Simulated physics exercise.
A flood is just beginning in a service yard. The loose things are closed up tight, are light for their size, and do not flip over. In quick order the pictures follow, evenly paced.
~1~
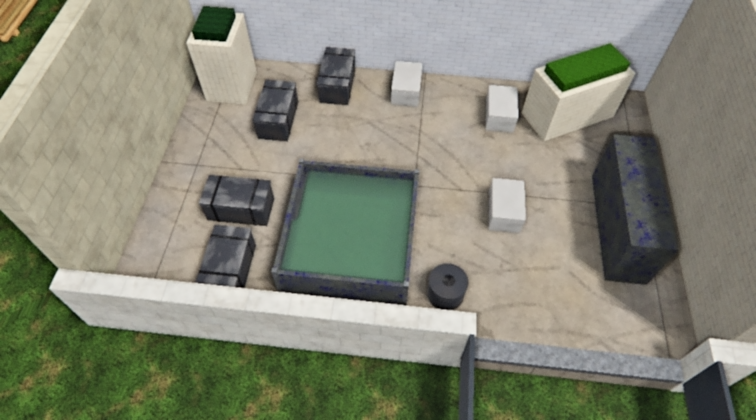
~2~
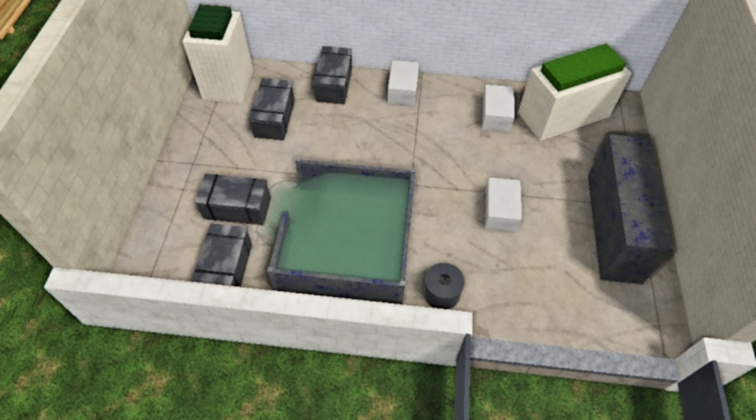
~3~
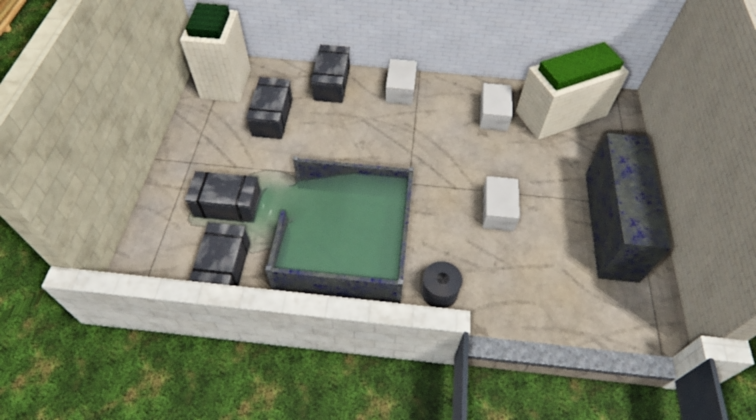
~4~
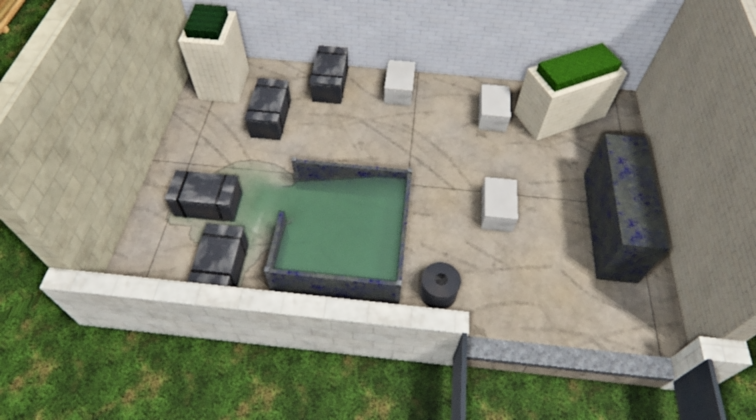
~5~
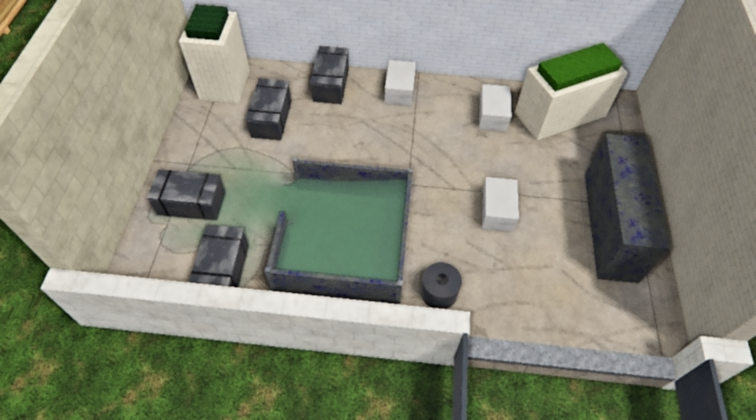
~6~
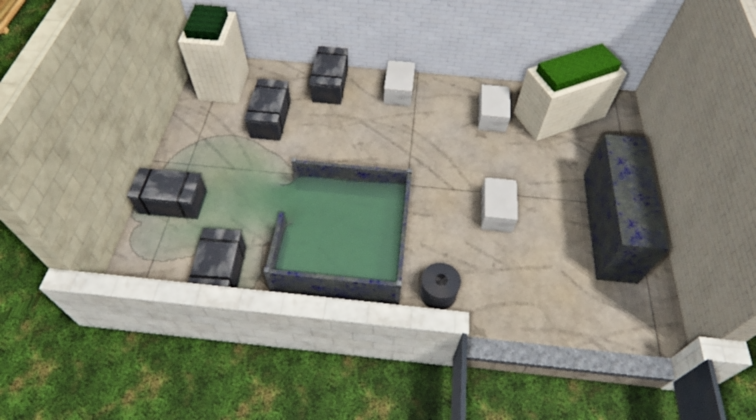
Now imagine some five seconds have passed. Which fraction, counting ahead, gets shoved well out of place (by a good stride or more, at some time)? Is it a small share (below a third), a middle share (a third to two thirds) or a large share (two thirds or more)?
A middle share, a third to two thirds.
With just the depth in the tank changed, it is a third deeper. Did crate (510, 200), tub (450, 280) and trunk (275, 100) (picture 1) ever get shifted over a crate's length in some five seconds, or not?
In the order asked: Below that distance, below that distance and over that distance.
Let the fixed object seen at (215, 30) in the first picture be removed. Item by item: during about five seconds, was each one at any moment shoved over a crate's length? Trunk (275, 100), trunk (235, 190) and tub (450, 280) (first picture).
Item one never went far; item two was driven off; item three never went far.
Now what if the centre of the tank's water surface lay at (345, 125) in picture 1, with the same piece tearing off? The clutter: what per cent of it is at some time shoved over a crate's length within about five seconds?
Estimate: Approx. 50 %.
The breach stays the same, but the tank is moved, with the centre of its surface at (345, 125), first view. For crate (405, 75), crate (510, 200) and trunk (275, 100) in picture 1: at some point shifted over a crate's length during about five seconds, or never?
Taking them in turn: Got sent well off; kept near its start; got sent well off.
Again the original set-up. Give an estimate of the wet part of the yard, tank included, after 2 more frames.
25 %.
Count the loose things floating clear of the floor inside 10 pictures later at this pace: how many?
That number is 1.
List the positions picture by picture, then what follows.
In the first picture, a trunk at (235, 192) rests on the ground; a trunk at (224, 255) rests on the ground; 0 of 8 have shifted.
In the second picture, a trunk at (231, 191) rests on the ground; a trunk at (220, 254) rests on the ground; 0 of 8 have shifted.
In the third picture, a trunk at (222, 188), on the bottom, close to its start; a trunk at (218, 253) rests on the ground; 1 of 8 have shifted.
In the fourth picture, a trunk at (202, 187) rests on the ground, a stride from its start; a trunk at (216, 254), on the bottom; 1 of 8 have shifted.
In the fifth picture, a trunk at (184, 186) rests on the ground, a stride from its start; a trunk at (216, 256) rests on the ground; 1 of 8 have shifted.
In the sixth picture, a trunk at (164, 185) rests on the ground, a stride from its start; a trunk at (214, 259), on the bottom, close to its start; 2 of 8 have shifted.
A moment on, 1 of 8 are well off their spots; 0 afloat.
Next, 1 of 8 are well off their spots; 1 afloat.
Later, 2 of 8 are well off their spots; 2 afloat.
In the end, 5 of 8 are well off their spots, and 5 have been at some point; 2 afloat.
